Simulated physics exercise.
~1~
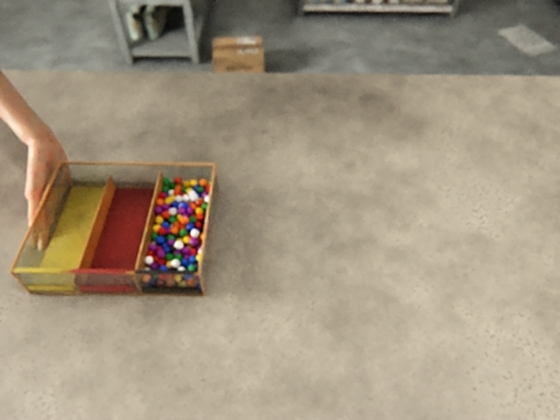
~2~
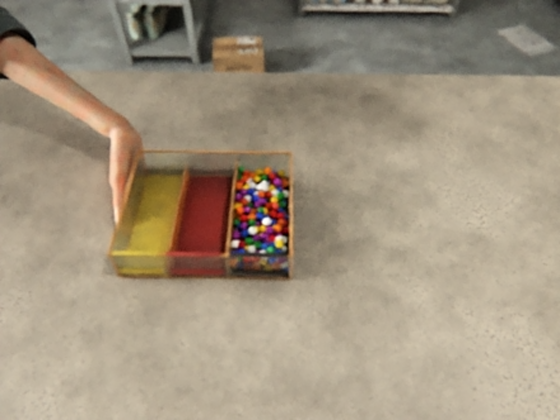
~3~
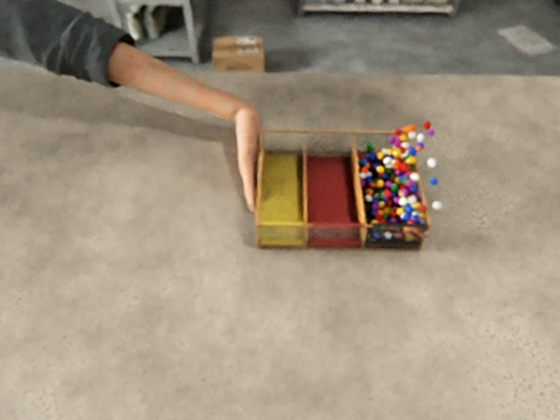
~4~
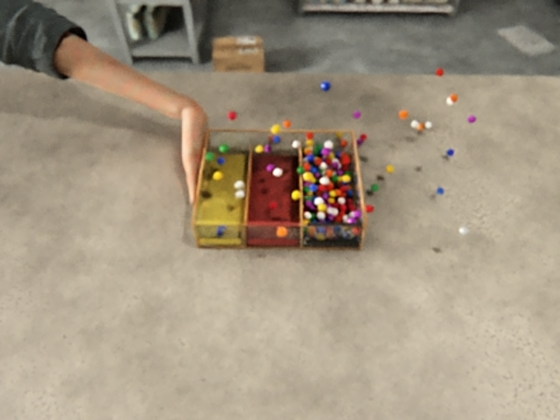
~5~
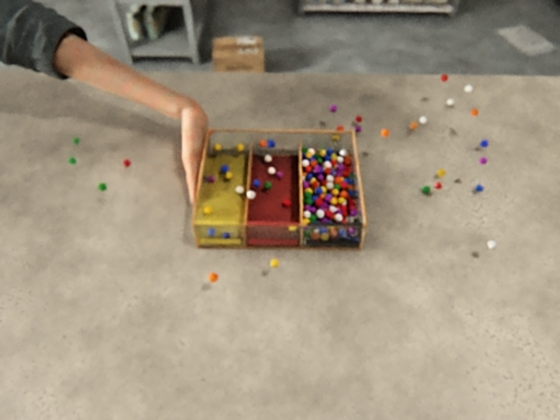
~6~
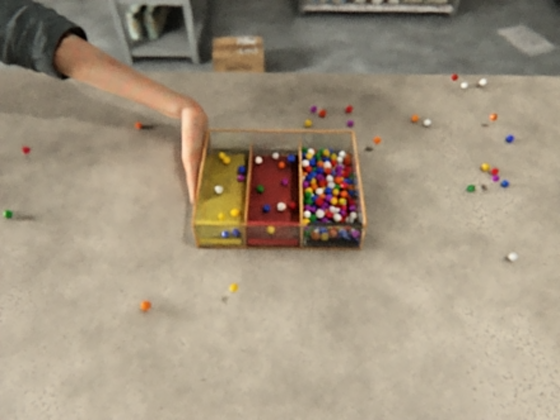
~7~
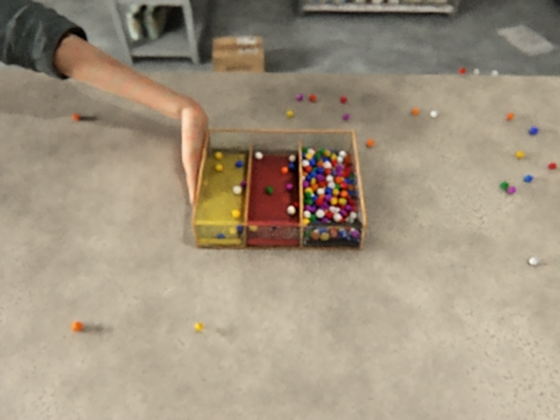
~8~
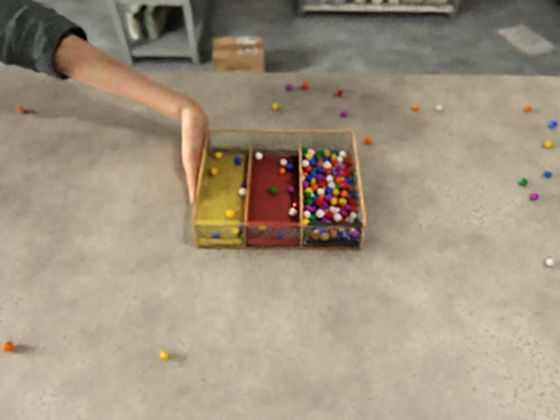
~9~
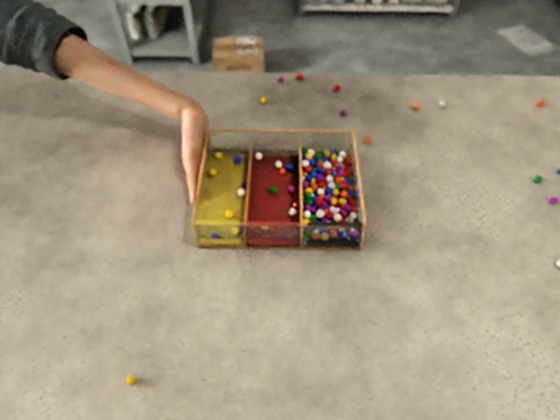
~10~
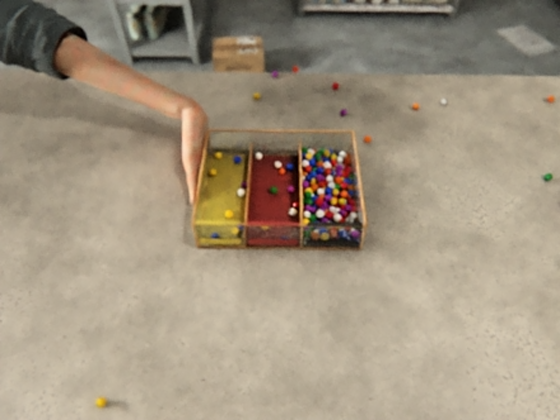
Colorful marbles spill from a divided tray as a hand moves it right, then left.
